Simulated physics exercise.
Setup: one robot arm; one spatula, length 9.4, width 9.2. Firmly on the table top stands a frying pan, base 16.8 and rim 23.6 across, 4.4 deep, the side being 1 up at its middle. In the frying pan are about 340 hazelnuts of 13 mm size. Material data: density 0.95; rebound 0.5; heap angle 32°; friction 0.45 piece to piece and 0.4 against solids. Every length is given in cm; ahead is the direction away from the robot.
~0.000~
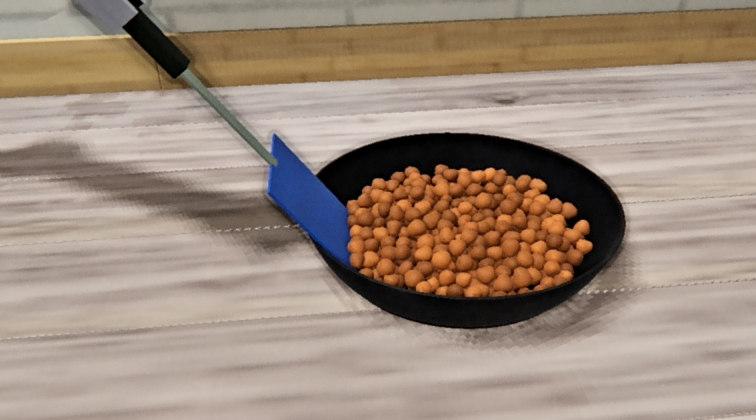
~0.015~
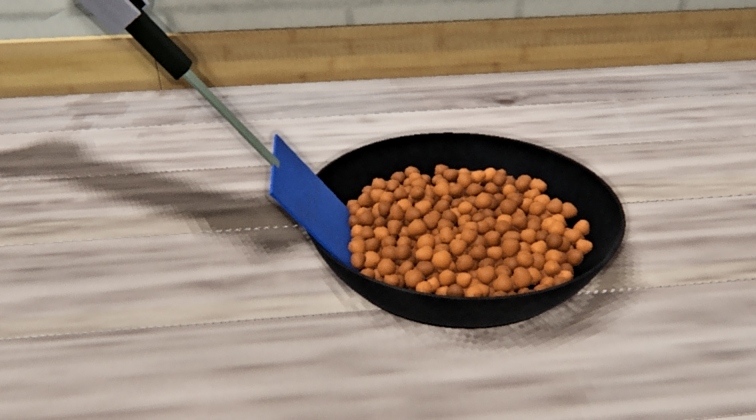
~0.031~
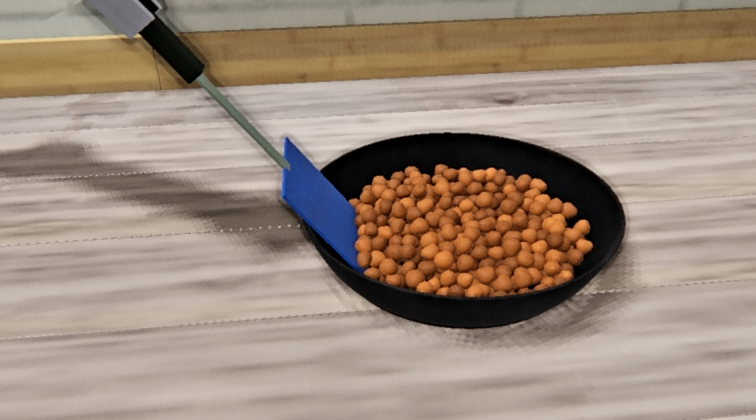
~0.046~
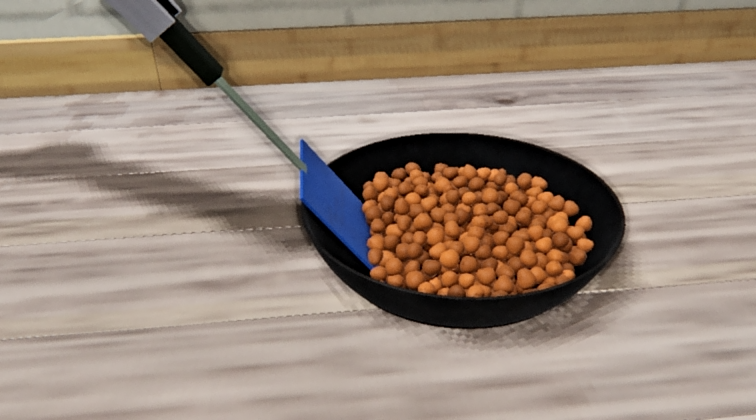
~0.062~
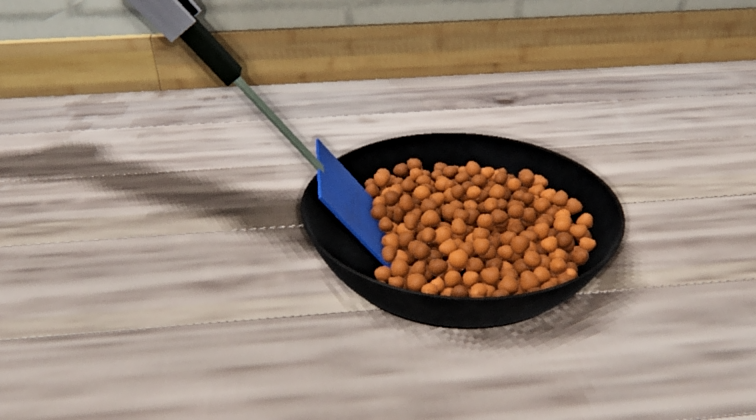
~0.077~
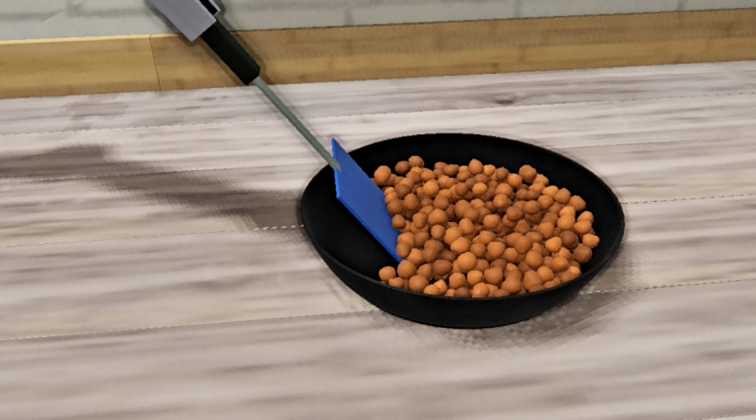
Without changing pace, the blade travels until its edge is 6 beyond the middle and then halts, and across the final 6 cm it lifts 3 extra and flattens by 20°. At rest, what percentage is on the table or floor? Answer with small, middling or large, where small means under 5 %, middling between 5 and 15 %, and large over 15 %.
It is middling.
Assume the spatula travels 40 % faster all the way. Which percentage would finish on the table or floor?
The share on the table or floor would be about 20 percent.
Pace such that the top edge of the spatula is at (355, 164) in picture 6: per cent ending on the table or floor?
My guess is around 20 percent.
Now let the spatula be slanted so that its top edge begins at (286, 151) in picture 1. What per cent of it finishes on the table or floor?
Some 10 per cent.
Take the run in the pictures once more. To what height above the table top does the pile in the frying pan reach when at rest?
Near 6.0 centimetres high.
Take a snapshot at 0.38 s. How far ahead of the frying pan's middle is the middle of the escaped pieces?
The distance is about 16 cm.
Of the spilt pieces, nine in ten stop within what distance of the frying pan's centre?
Roughly 30 cm.
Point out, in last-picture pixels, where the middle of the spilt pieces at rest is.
Roughly at (676, 216) in the final view.
After 0.12 s, sloping 54°, highest piece 5 above the table; 340 in the frying pan.
After 0.16 s, sloping 45°, highest piece 6 above the table; 340 in the frying pan.
After 0.38 s, sloping 34°, highest piece 7 above the table; 307 in the frying pan, 26 on the table or floor, 7 on the blade or in flight.
After 1.43 s, sloping 34°, highest piece 5 above the table; 307 in the frying pan, 33 on the table or floor.
At rest, 307 in the frying pan, 33 on the table or floor. That is 10 % on the table or floor.
